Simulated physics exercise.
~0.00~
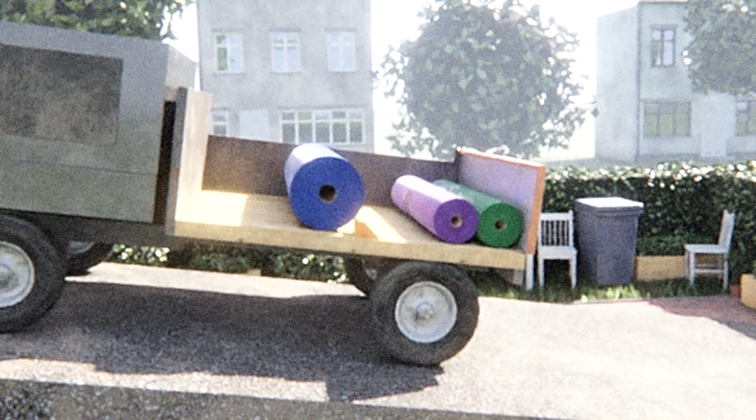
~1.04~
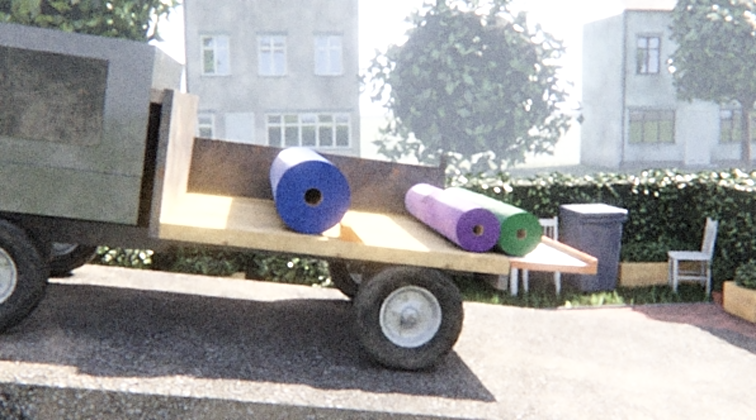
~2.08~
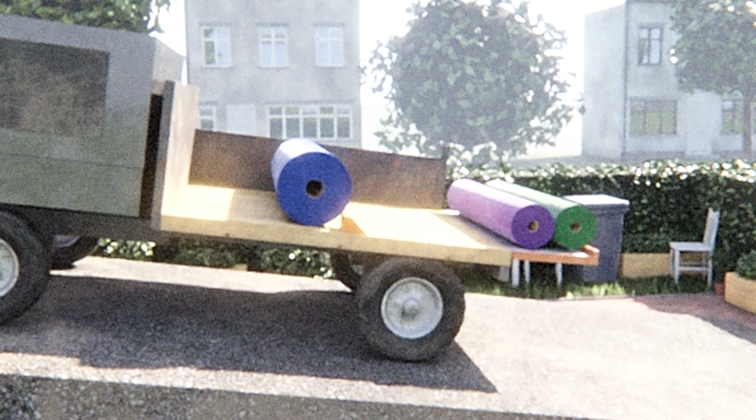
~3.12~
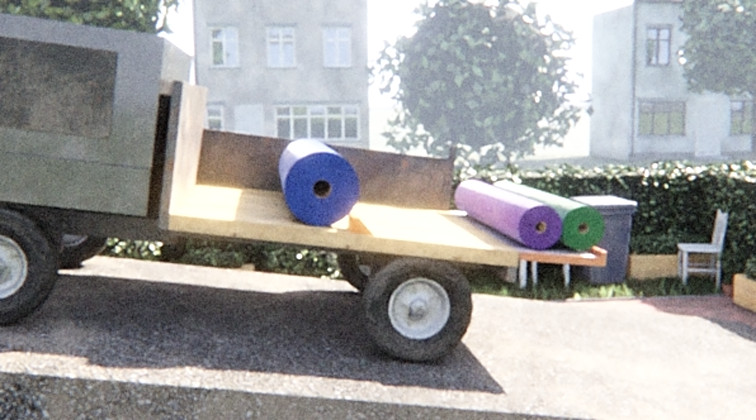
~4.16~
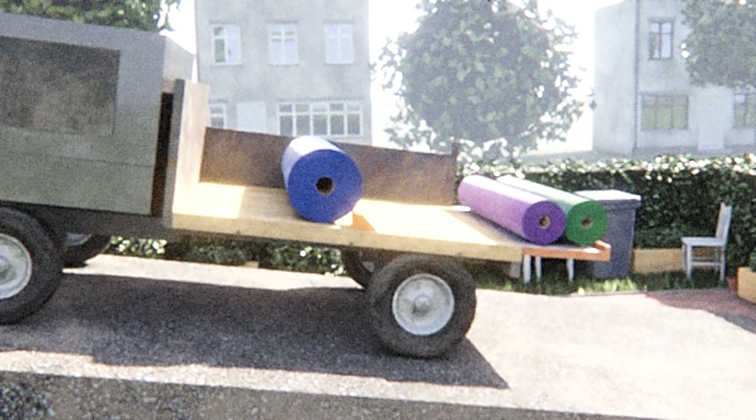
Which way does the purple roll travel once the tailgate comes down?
The purple roll moves to the right, toward the open tail end of the truck bed.
